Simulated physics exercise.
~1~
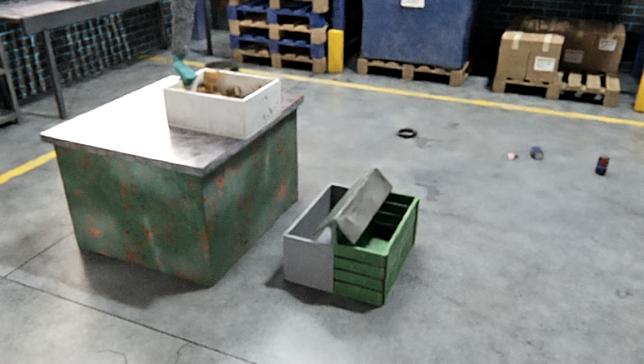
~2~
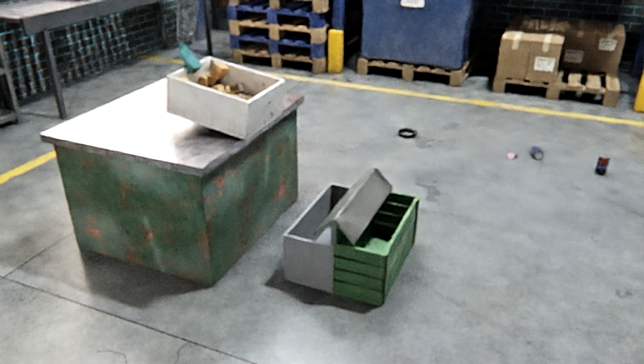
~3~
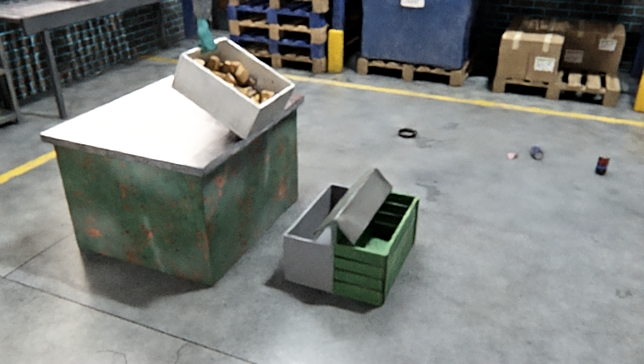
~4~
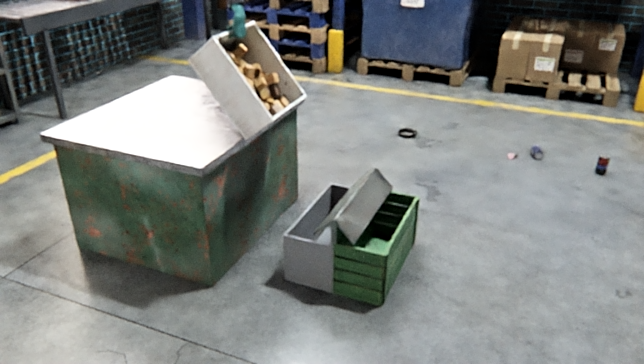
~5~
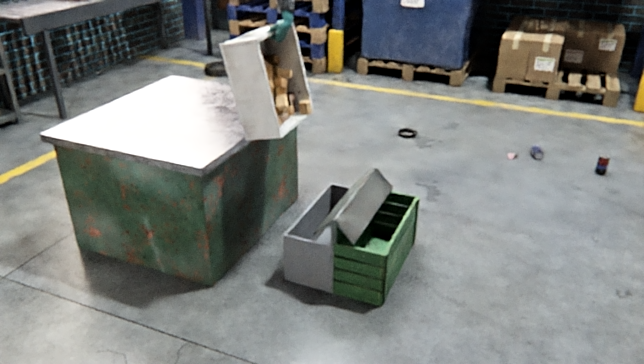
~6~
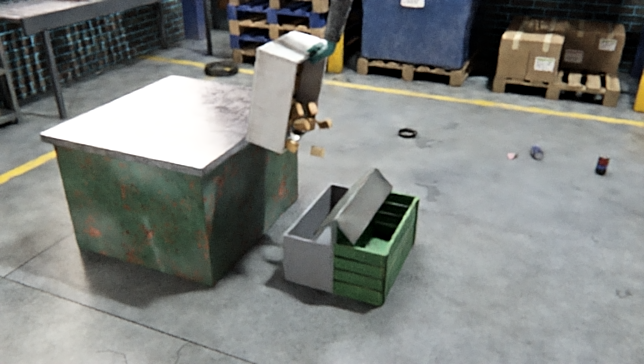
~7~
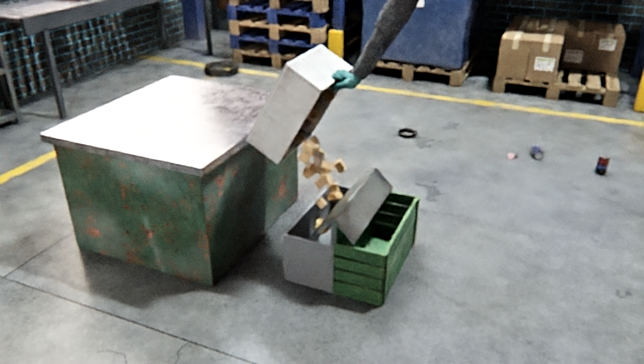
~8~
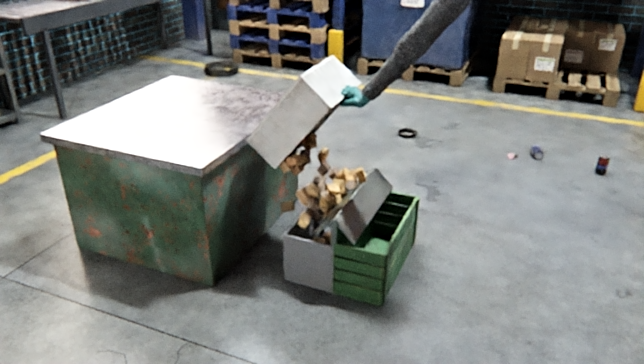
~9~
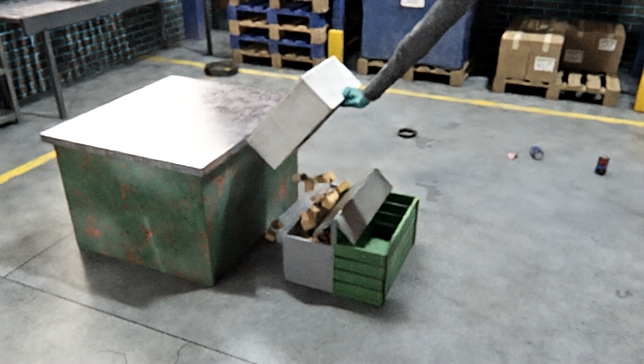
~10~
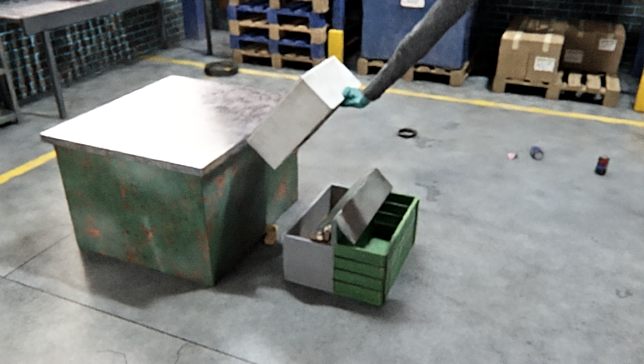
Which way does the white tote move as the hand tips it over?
It moves to the right, toward the edge of the bench above the bins.
